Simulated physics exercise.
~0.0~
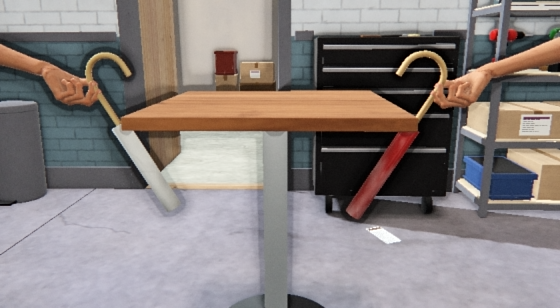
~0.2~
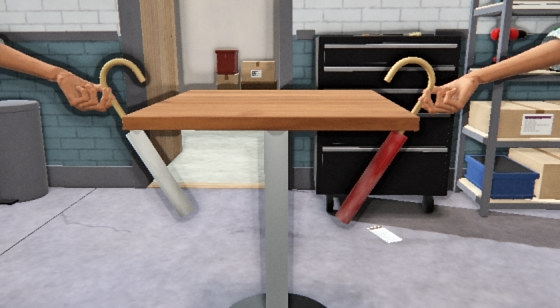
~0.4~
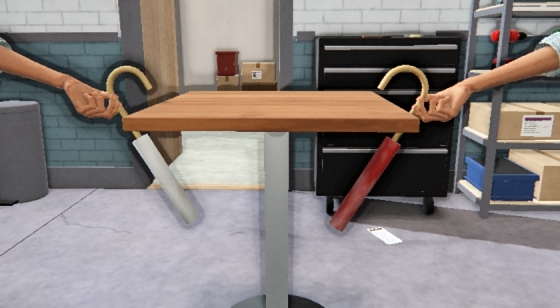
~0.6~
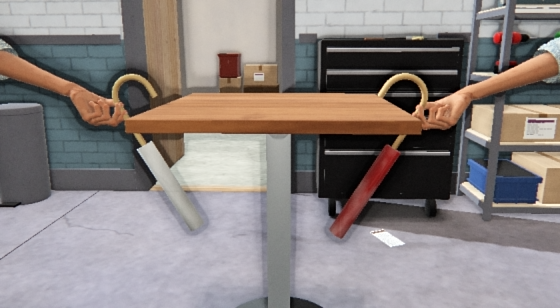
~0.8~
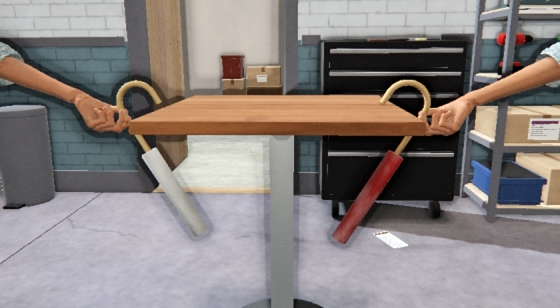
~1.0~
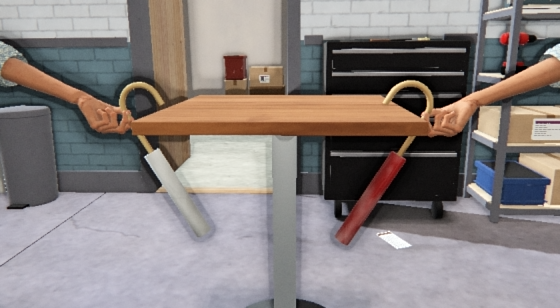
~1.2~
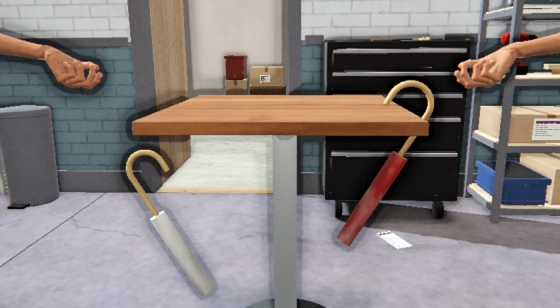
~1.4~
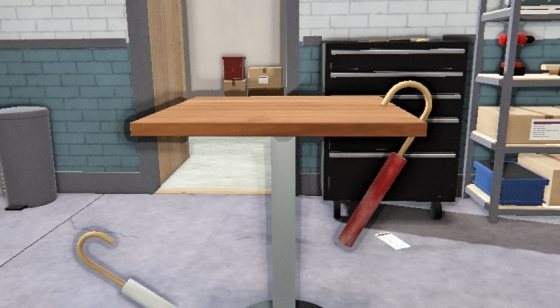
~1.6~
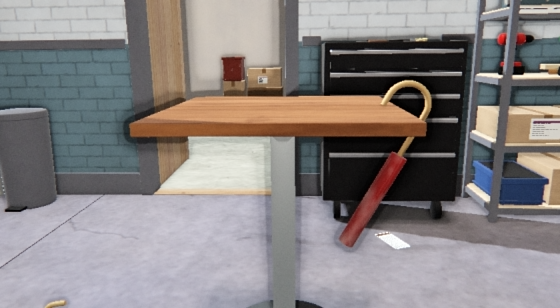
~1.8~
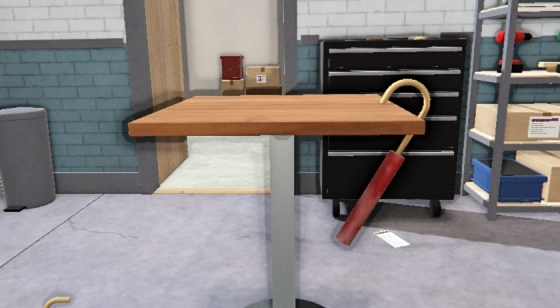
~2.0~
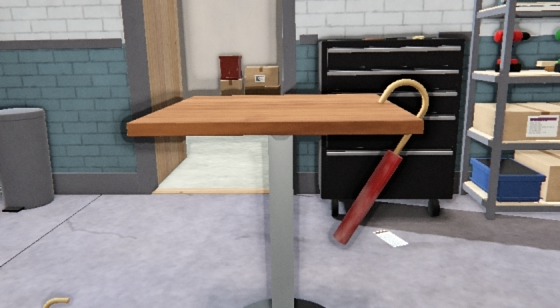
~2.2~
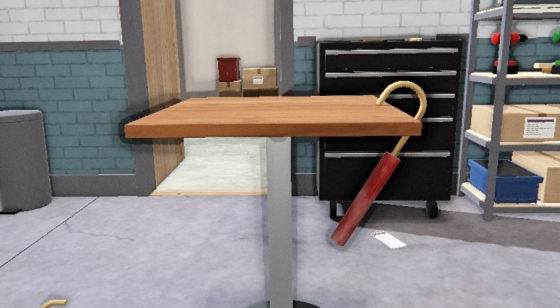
Two umbrellas with curved, pale wooden handles, a white one at left and a red one at right, are held by hands at opposite edges of a wooden table top on a grey post. The gently swaying view faces the table in a workshop with a black drawer cabinet and shelves. The hands lower both umbrellas, bringing their hooks to the table's edges, then let go and draw back. The white umbrella drops at once, tilting as it falls to the lower left, until only a bit of its handle shows. The red umbrella stays hanging from the right edge.
